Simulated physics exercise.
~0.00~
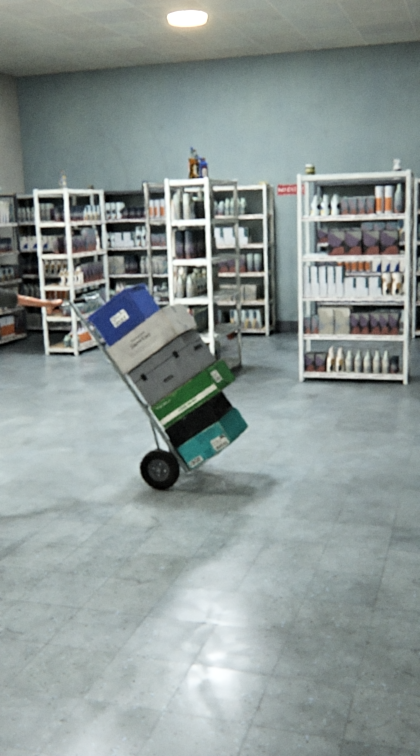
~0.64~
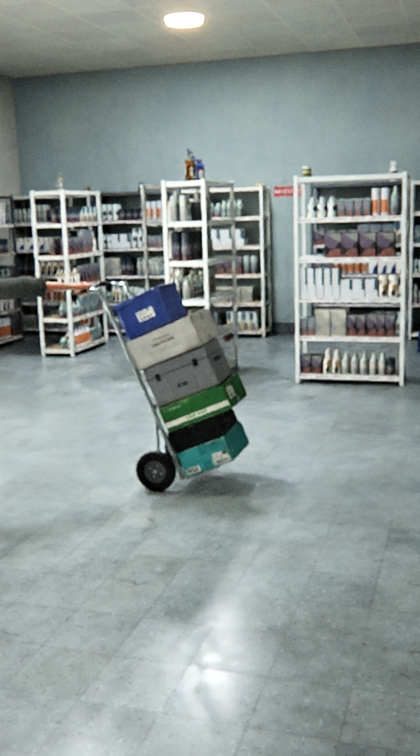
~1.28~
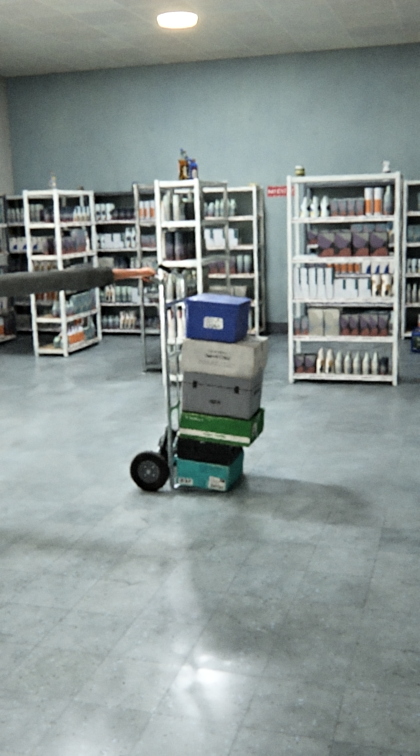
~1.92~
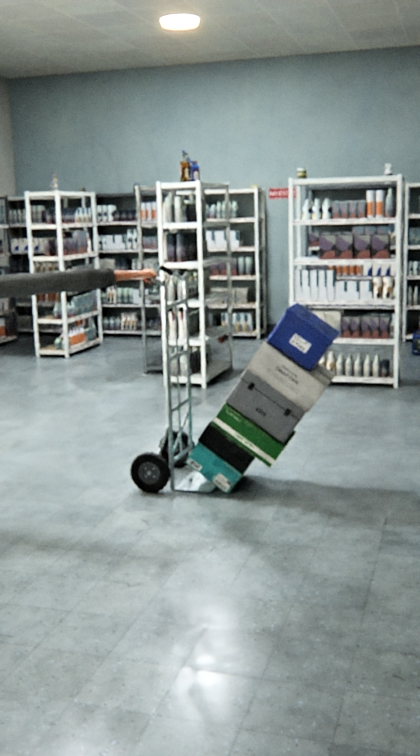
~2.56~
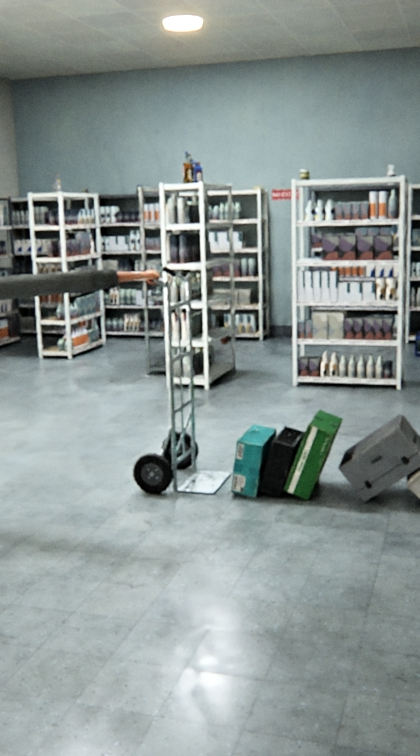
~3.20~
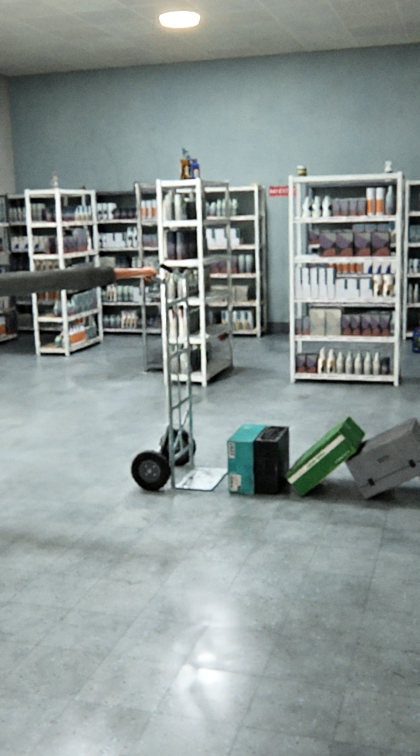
In a storeroom with a grey floor and blue-grey walls, seen from the side by a slightly swaying camera, white shelves of bottles and boxes line the back. A hand truck leans back to the left with a stack on it, a blue tote on top, then a white box, grey toolbox, green parcel, black crate and turquoise parcel. A dark padded arm at the left meets the handle as the truck swings upright. The stack keeps tipping right and topples off the plate. The turquoise parcel and black crate end on their sides, with the green parcel and grey toolbox beyond.
